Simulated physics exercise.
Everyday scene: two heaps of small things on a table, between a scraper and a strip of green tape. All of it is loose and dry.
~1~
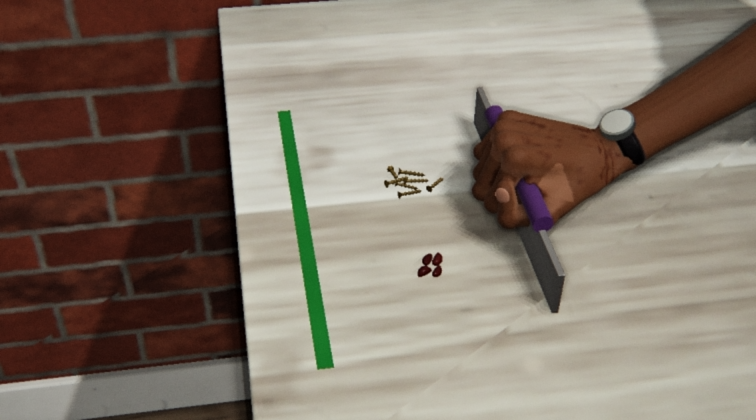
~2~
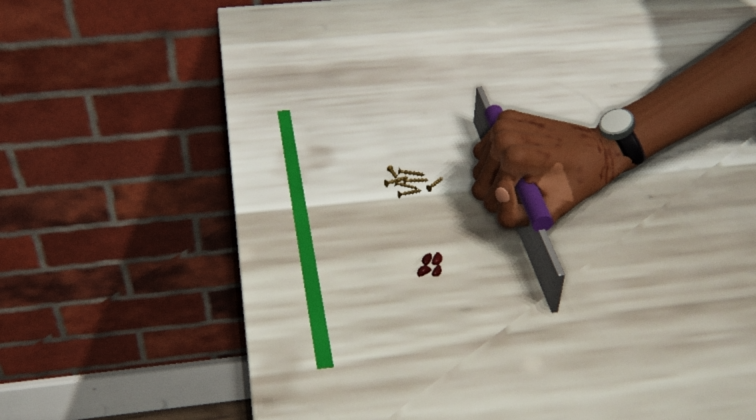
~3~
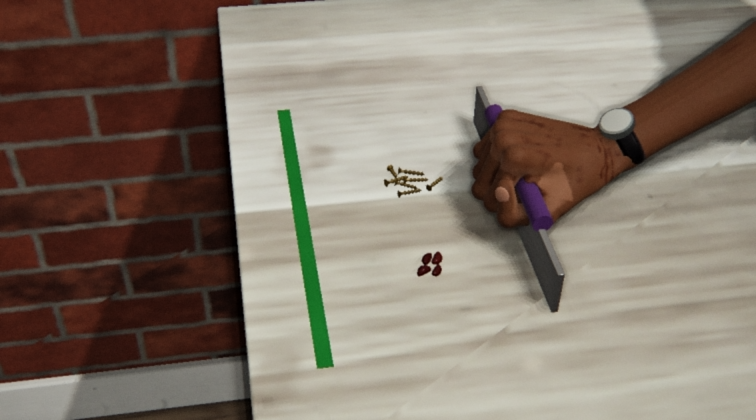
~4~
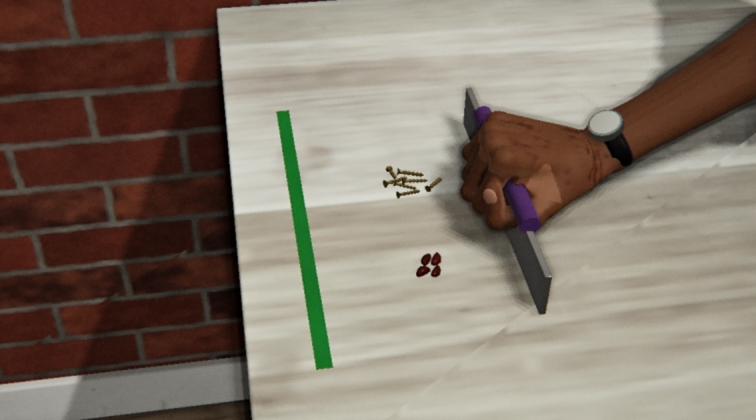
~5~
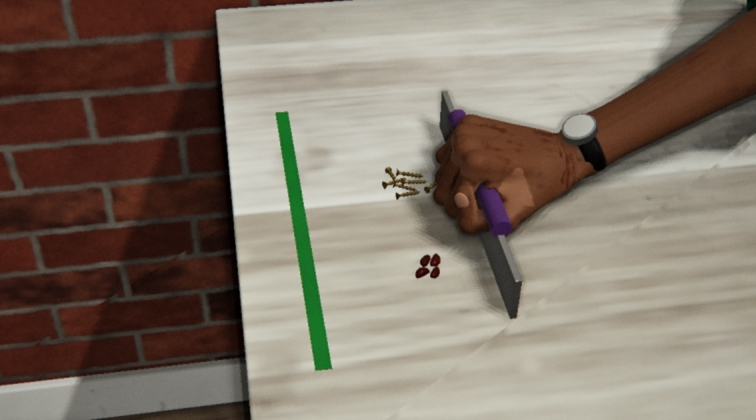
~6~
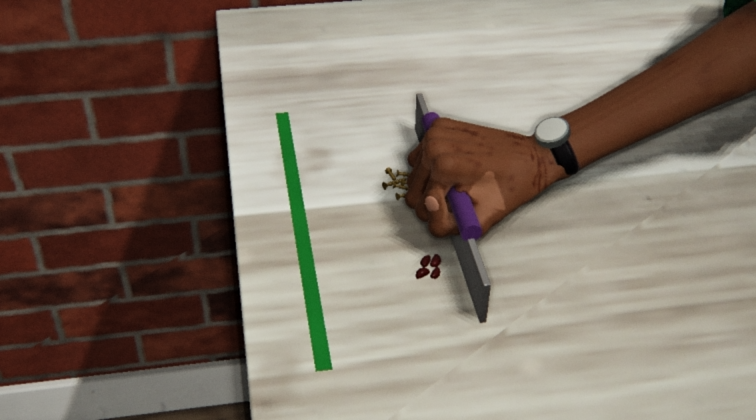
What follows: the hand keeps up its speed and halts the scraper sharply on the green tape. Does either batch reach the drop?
One by one: Front batch: Nothing comes off. Back batch: Nothing comes off.
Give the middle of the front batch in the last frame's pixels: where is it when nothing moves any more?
At roughly pixel (286, 283).
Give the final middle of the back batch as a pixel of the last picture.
At the finish its centre is at about (270, 203) in the last picture.
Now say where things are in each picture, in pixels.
In the first frame, scraper at (552, 277), at rest; green tape at (286, 122), about a palm's width from the edge; edge at (237, 235); front batch at (427, 260), a few kidney beans; back batch at (407, 187), a few brass screws.
In the second frame, scraper at (551, 276), at rest; back batch at (407, 186).
In the third frame, scraper at (551, 276), at rest; front batch at (426, 259).
In the fourth frame, scraper at (539, 278); back batch at (406, 187).
In the fifth frame, scraper at (510, 282); front batch at (425, 261).
In the sixth frame, scraper at (480, 286); green tape at (284, 124); edge at (235, 237); front batch at (425, 262); back batch at (405, 188).
Then, 0.35 s past the last view, scraper still moving, near (366, 186); front batch all on the table, its front near (363, 279); back batch all on the table, its front near (344, 198).
Then, 0.72 s past the last view, scraper stopped at the green tape; front batch all on the table, its front near (281, 288); back batch all on the table, its front near (269, 205).
Then, 1.00 s past the last view, scraper stopped at the green tape; front batch all on the table, its front near (281, 288); back batch all on the table, its front near (263, 186).
Finally, scraper stopped at the green tape; front batch all on the table, its front near (281, 288); back batch all on the table, its front near (263, 186).
